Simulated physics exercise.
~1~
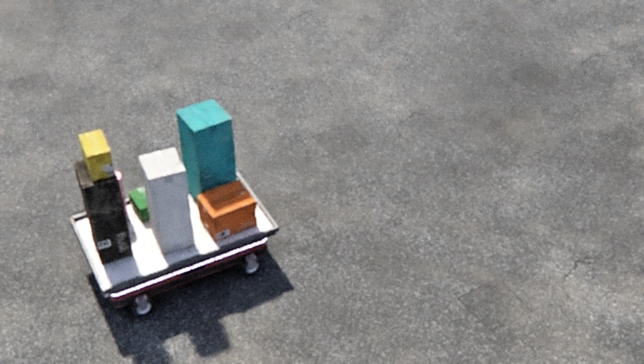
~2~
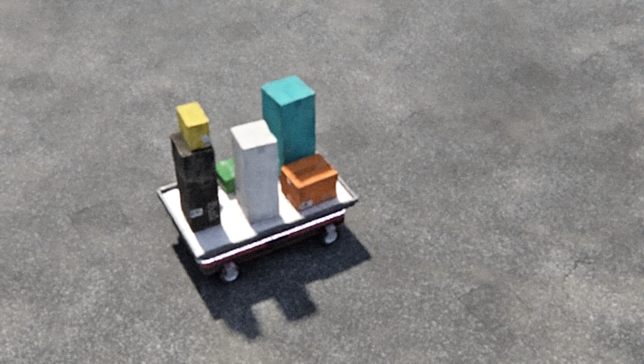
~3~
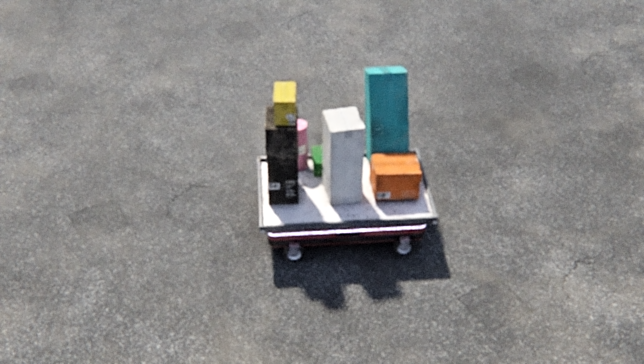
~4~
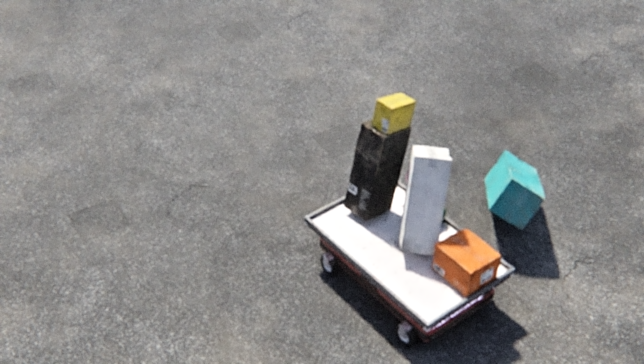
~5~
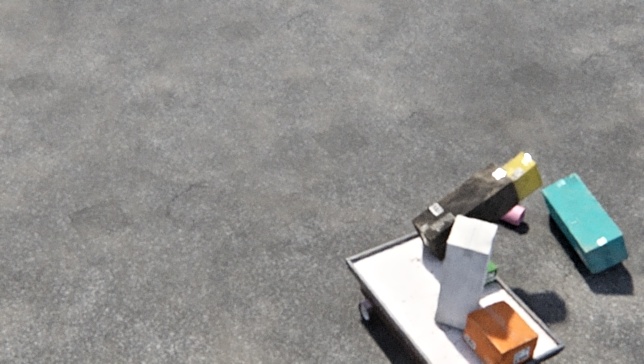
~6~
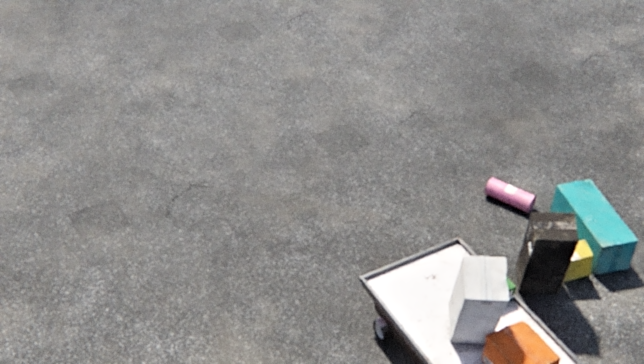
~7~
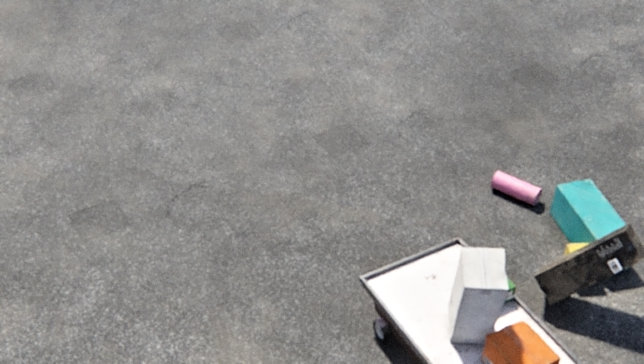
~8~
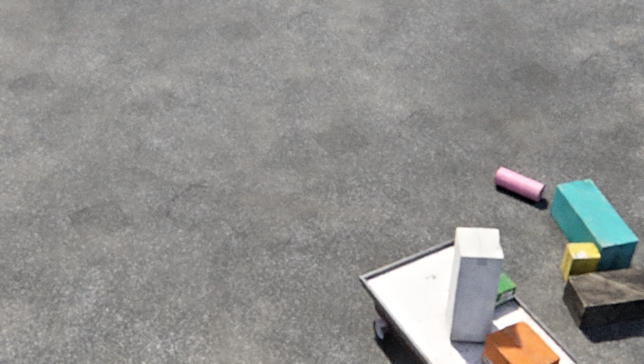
On a stretch of grey pavement, a cart loaded with parcels rolled right, then swung toward the viewer and stopped, spilling the turquoise box, pink canister, black box and yellow parcel onto the ground while the white, orange and green ones stayed aboard.
